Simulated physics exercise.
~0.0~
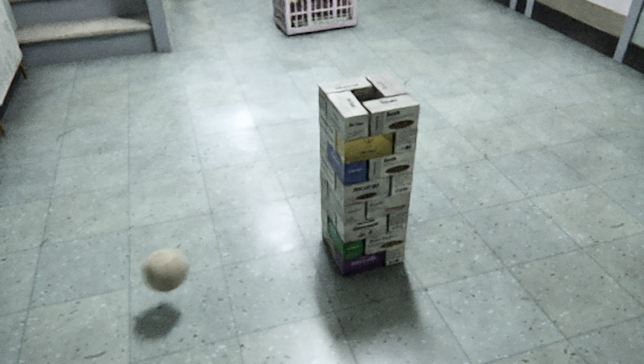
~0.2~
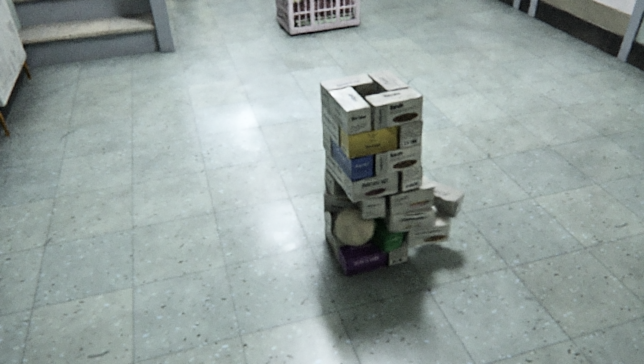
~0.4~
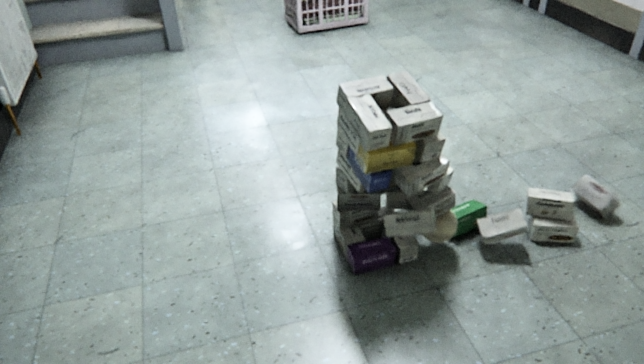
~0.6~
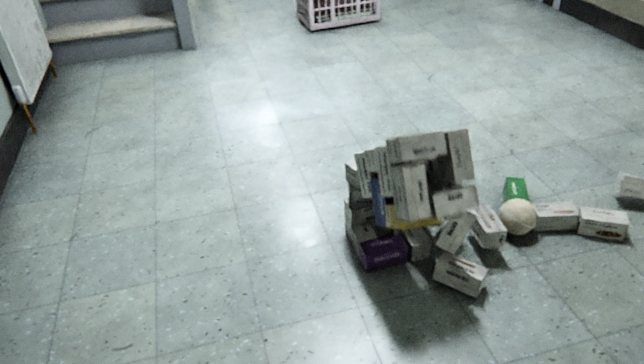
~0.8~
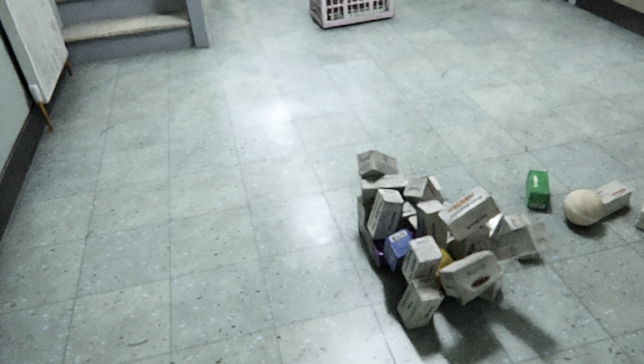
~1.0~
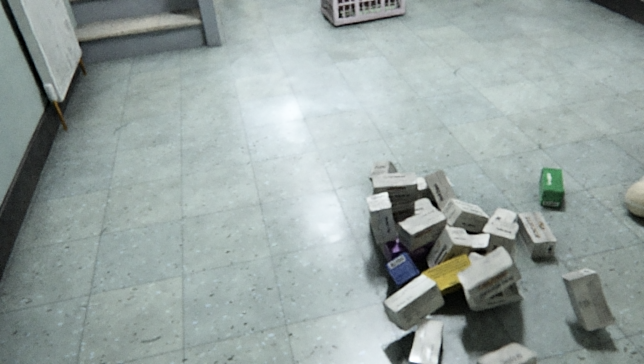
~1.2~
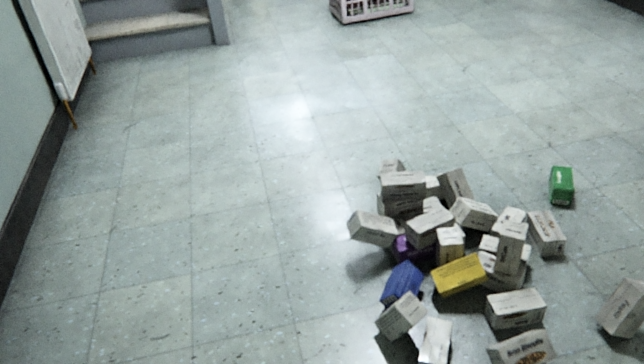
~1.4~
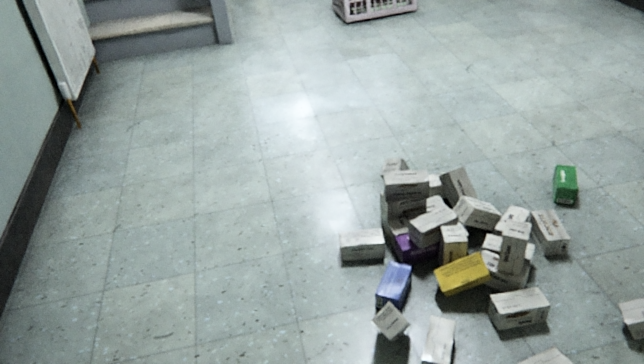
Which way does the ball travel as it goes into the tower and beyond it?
The ball travels to the right, going through the lower part of the tower and carrying on until it leaves the view.
A pale ball flies low over a tiled floor toward a tall, hollow tower of small packets. It strikes near the bottom and bursts through, driving several packets out to the right, the green one among them. The upper part sinks and tips over the gap while the ball keeps moving away. The tower then collapses into a loose heap, the yellow and blue packets tumbling down with it. The ball leaves the view, and the packets end up scattered, with the green one lying apart and the purple one still in its place among the pile.
